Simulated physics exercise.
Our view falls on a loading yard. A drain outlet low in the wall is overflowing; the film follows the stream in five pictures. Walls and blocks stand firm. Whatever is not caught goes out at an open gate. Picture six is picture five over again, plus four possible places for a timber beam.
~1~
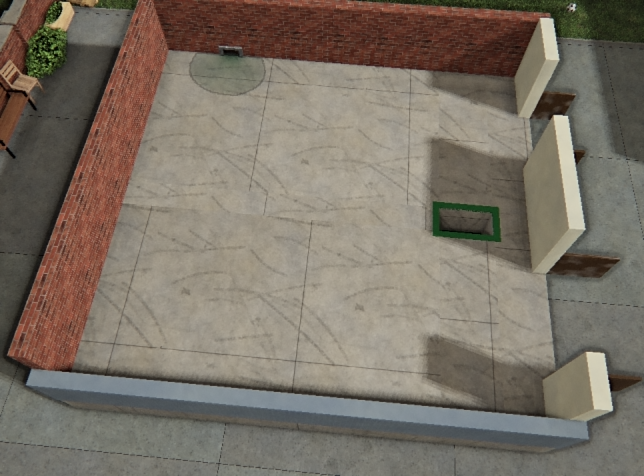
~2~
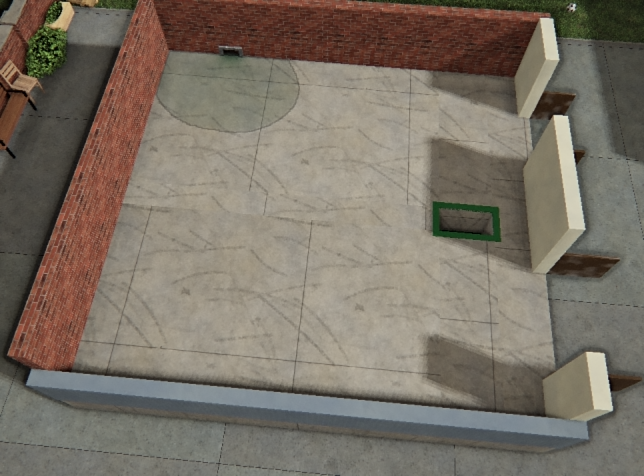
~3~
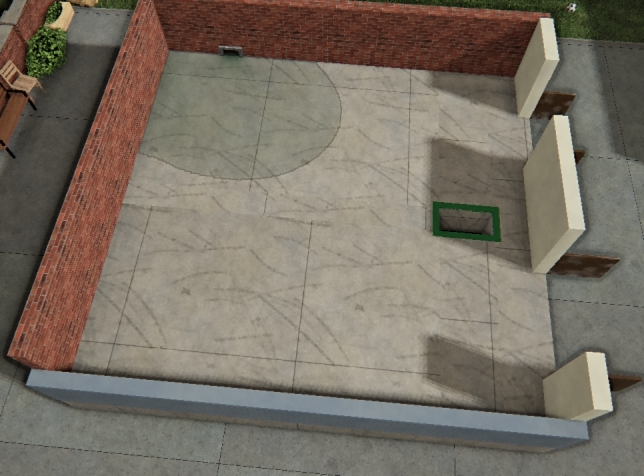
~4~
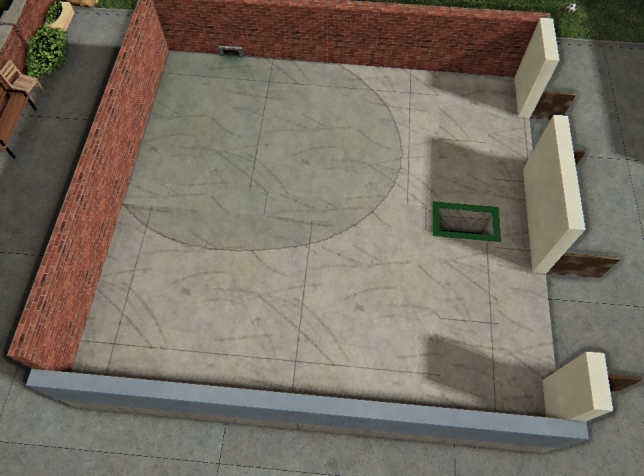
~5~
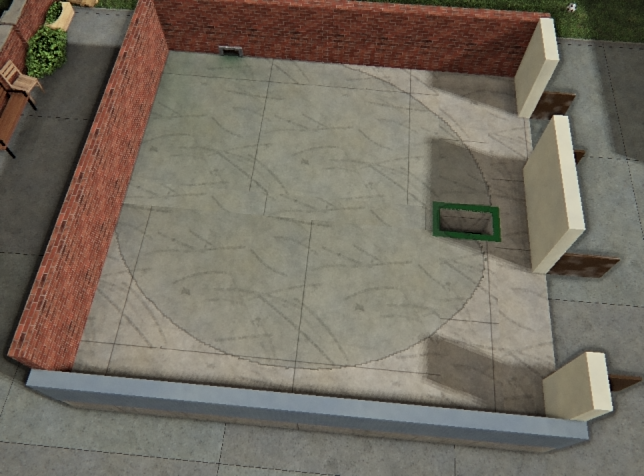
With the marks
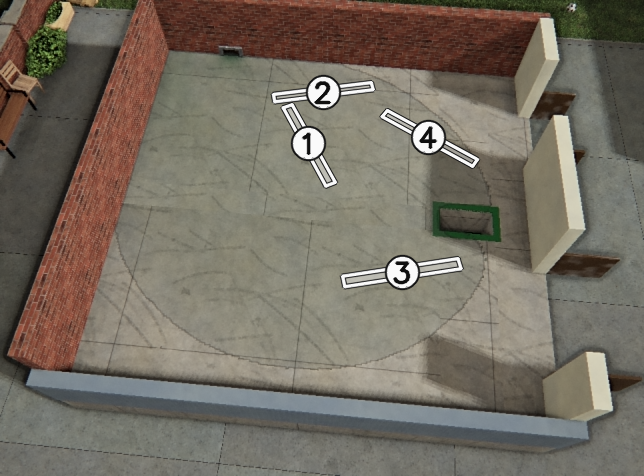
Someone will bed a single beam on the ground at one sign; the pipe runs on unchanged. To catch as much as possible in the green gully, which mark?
Place 3 does it best.
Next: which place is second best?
4 it is.
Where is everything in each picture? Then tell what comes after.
Outfall at (231, 52); green gully at (466, 221); open gate at (537, 324); open gate at (520, 142); water covers 3 % of the ground and shows as far out as (238, 90); green gully still dry.
Water covers 10 % of the ground and shows as far out as (280, 117); green gully still dry.
Water covers 20 % of the ground and shows as far out as (310, 158); green gully still dry.
Water covers 37 % of the ground and shows as far out as (327, 233); green gully still dry.
Water covers 65 % of the ground and shows as far out as (450, 316); green gully taking water.
On the marked copy, 1 from (287, 106) to (330, 184); 2 from (274, 98) to (372, 86); 3 from (343, 281) to (459, 263); 4 from (384, 113) to (475, 162).
With 1, about 11 % of the stream runs into the green gully, about 89 % out by the gates.
With 2, about 11 % of the stream runs into the green gully, about 89 % out by the gates.
With 3, about 36 % of the stream runs into the green gully, about 64 % out by the gates.
With 4, about 16 % of the stream runs into the green gully, about 83 % out by the gates.
